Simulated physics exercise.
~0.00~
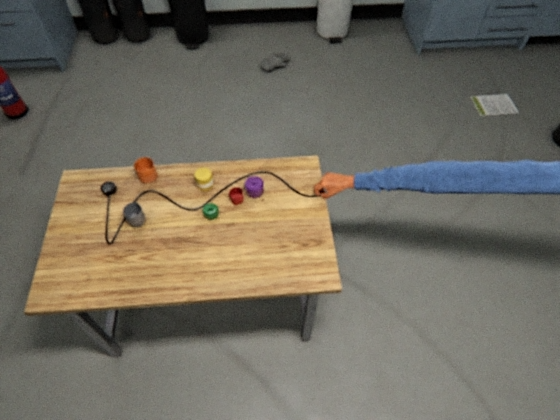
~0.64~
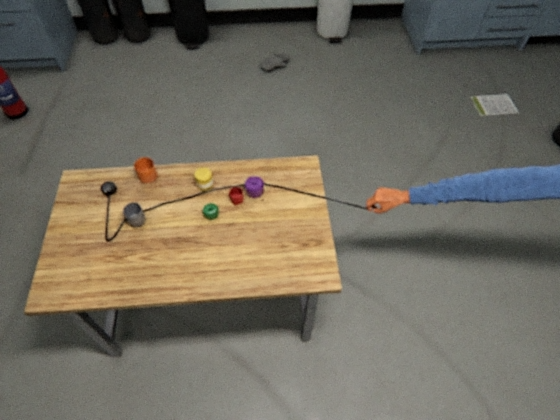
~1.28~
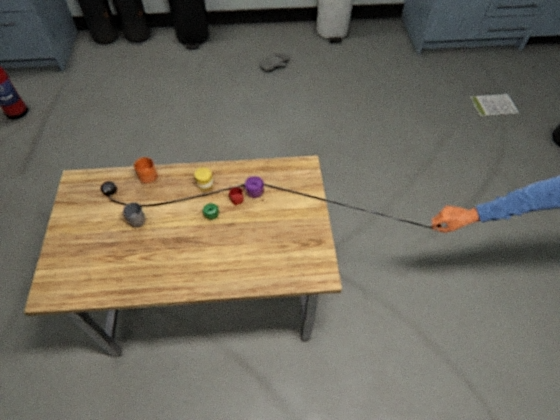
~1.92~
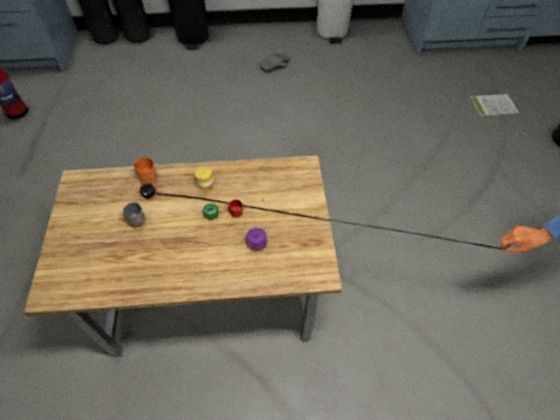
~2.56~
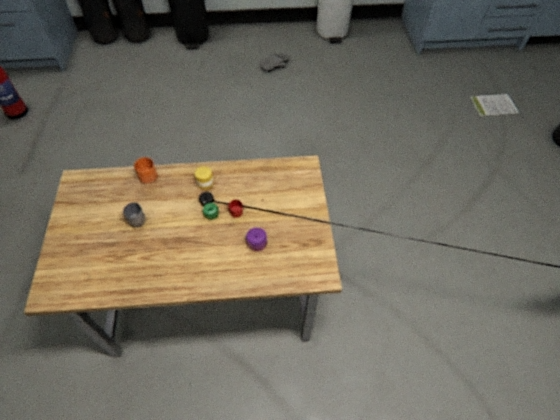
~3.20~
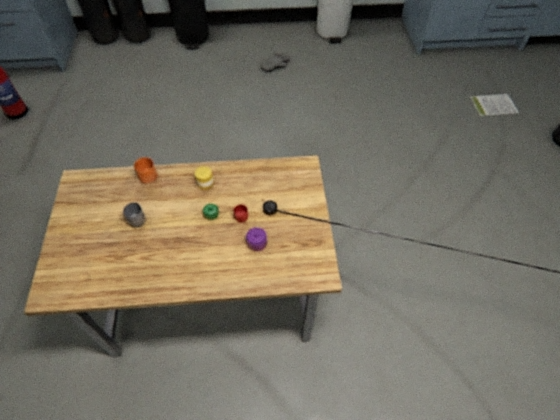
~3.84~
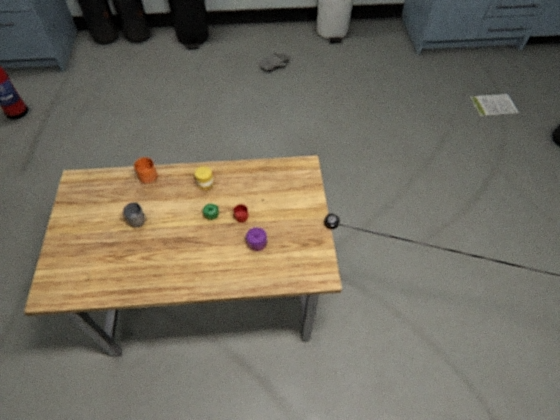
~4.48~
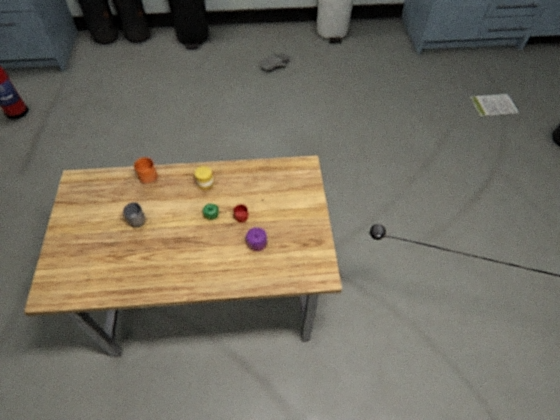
On a wooden table, a cord pulled rightwards shifts two pots and drags a black object off.
